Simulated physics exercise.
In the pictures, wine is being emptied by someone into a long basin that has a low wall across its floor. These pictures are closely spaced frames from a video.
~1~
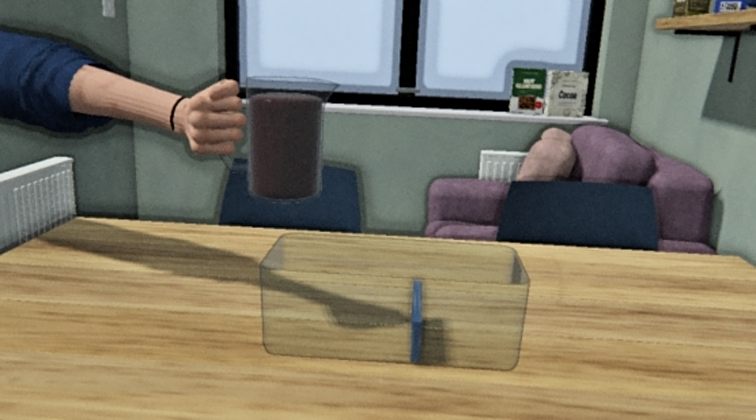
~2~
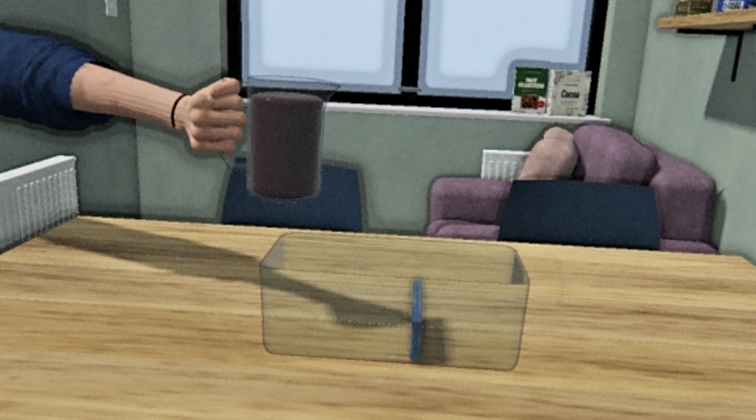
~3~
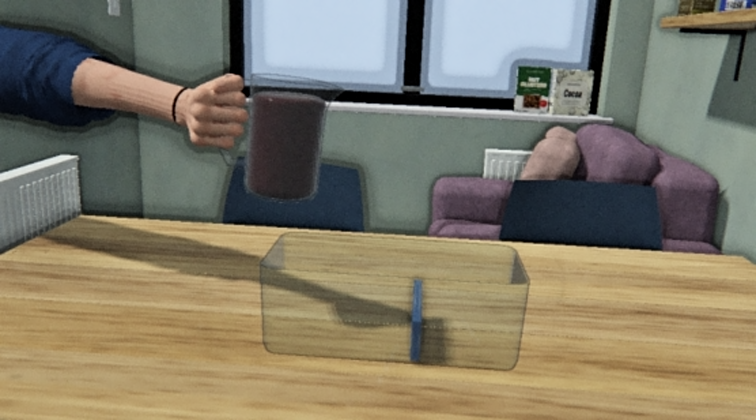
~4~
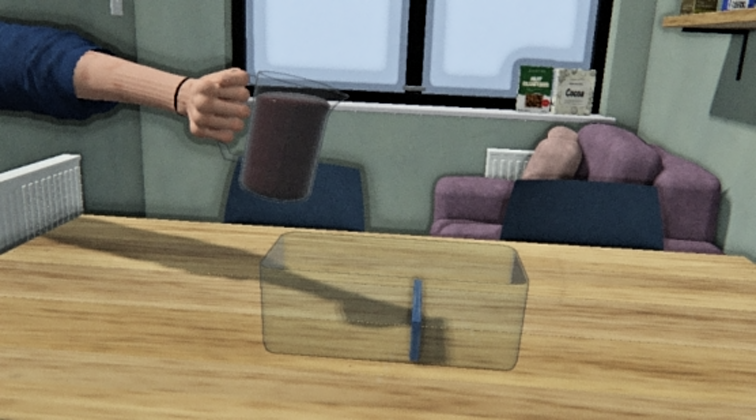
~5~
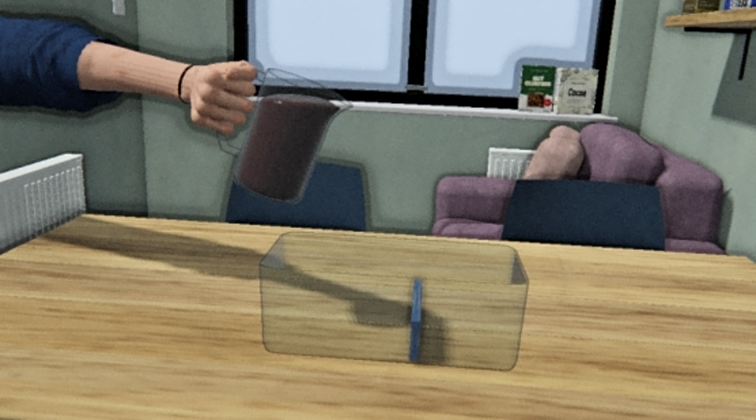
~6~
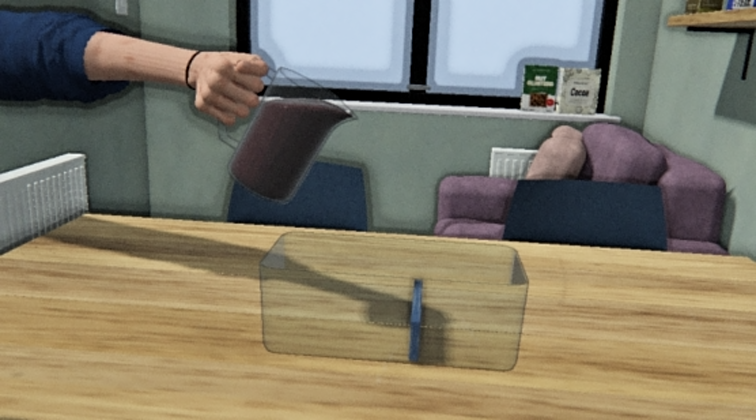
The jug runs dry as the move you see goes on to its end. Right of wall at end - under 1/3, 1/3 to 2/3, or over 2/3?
Stops short of a third.
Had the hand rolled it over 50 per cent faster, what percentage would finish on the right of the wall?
Around 10 percent ends up there.
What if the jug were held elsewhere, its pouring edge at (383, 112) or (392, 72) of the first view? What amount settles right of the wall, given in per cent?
Estimate, first then second: 80 per cent and 90 per cent.
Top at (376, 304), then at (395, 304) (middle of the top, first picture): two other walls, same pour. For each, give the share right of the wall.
About 90 % for the first and about 60 % for the second.
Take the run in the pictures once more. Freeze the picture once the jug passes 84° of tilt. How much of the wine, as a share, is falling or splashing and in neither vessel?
Some 15 per cent.
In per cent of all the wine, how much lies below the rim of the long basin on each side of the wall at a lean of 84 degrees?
Left side: 5 in a hundred; right side: 0 in a hundred.
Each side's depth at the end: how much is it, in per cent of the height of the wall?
Left 50 %, right 0 %.
A moment on, the tilt is 84° and 75 per cent is still to pour, 7 is left of the wall and 1 right of it.
Next, the tilt is 99° and 34 per cent is still to pour, 44 is left of the wall and 2 right of it.
Then the tilt is 99° and 10 per cent is still to pour, 72 is left of the wall and 4 right of it.
Later the tilt is 99° and 2 per cent is still to pour, 86 is left of the wall and 5 right of it.
At rest 90 per cent lies left of the wall, 6 right of it and 5 outside.
